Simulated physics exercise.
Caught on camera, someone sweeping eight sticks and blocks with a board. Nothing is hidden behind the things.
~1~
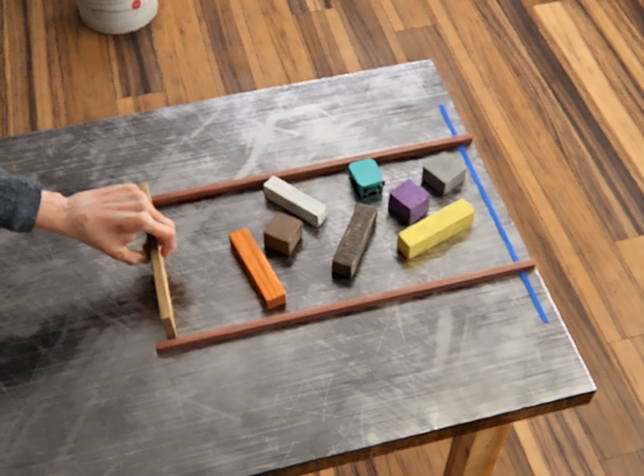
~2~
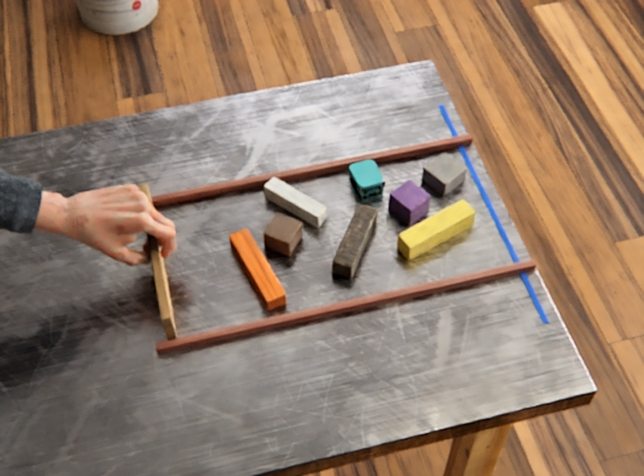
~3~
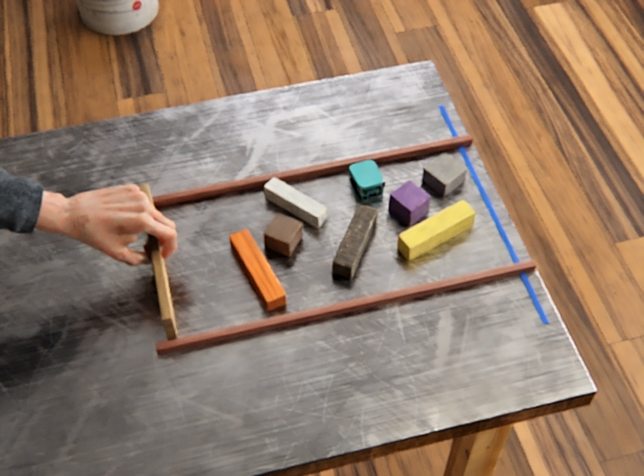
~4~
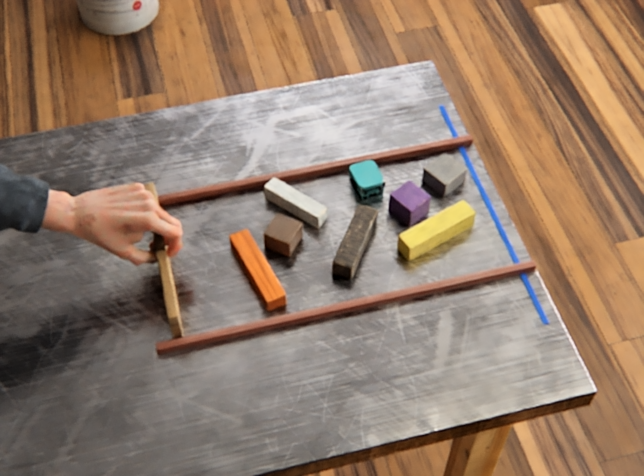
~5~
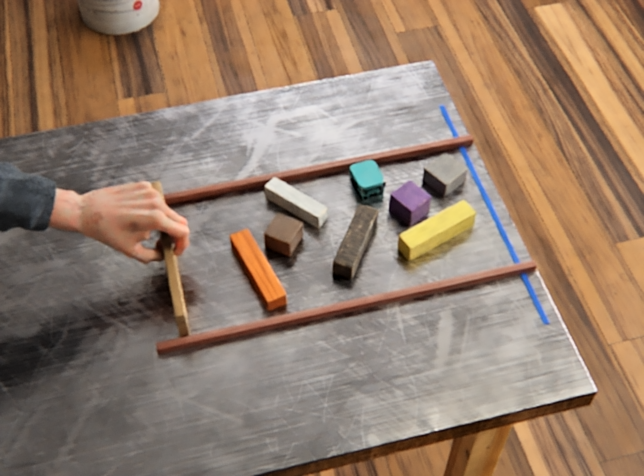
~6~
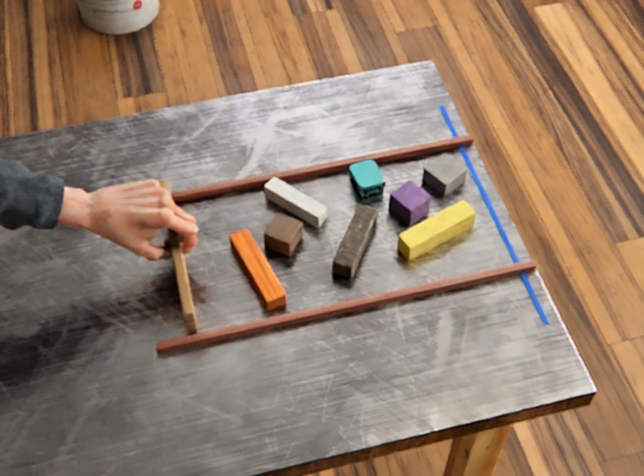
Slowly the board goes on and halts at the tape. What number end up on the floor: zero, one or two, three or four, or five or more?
The number that fall off is five or more.
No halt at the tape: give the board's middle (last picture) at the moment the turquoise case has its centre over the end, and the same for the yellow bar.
At (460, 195) for the turquoise case; at (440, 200) for the yellow bar.
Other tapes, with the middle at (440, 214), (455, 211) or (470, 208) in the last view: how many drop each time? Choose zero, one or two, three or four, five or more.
The falls would be either one or two; either three or four; at least five.
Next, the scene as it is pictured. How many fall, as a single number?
Exactly 7.
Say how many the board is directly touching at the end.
The number is 1.
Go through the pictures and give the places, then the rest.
In the first frame, grey block (444, 173); yellow bar (436, 229); purple block (409, 201); board (157, 259); tape (488, 202).
In the second frame, yellow bar (436, 230); orange stick (257, 269).
In the third frame, purple block (409, 203); board (158, 260).
In the fourth frame, grey block (444, 175); turquoise case (366, 180).
In the fifth frame, yellow bar (437, 230); white bar (296, 202).
In the sixth frame, grey block (445, 175); yellow bar (437, 230); purple block (409, 203); board (178, 255); tape (489, 204).
Early on, none off yet; grey block at rest near (445, 175); yellow bar at rest near (437, 230); purple block at rest near (409, 203).
A while later, none off yet; grey block travelled a little near (454, 168); yellow bar travelled a little near (474, 236); purple block travelled well along near (457, 191).
Finally, the number that fall off is five or more; lost, brown block, white bar, black bar, turquoise case, purple block, yellow bar and grey block.
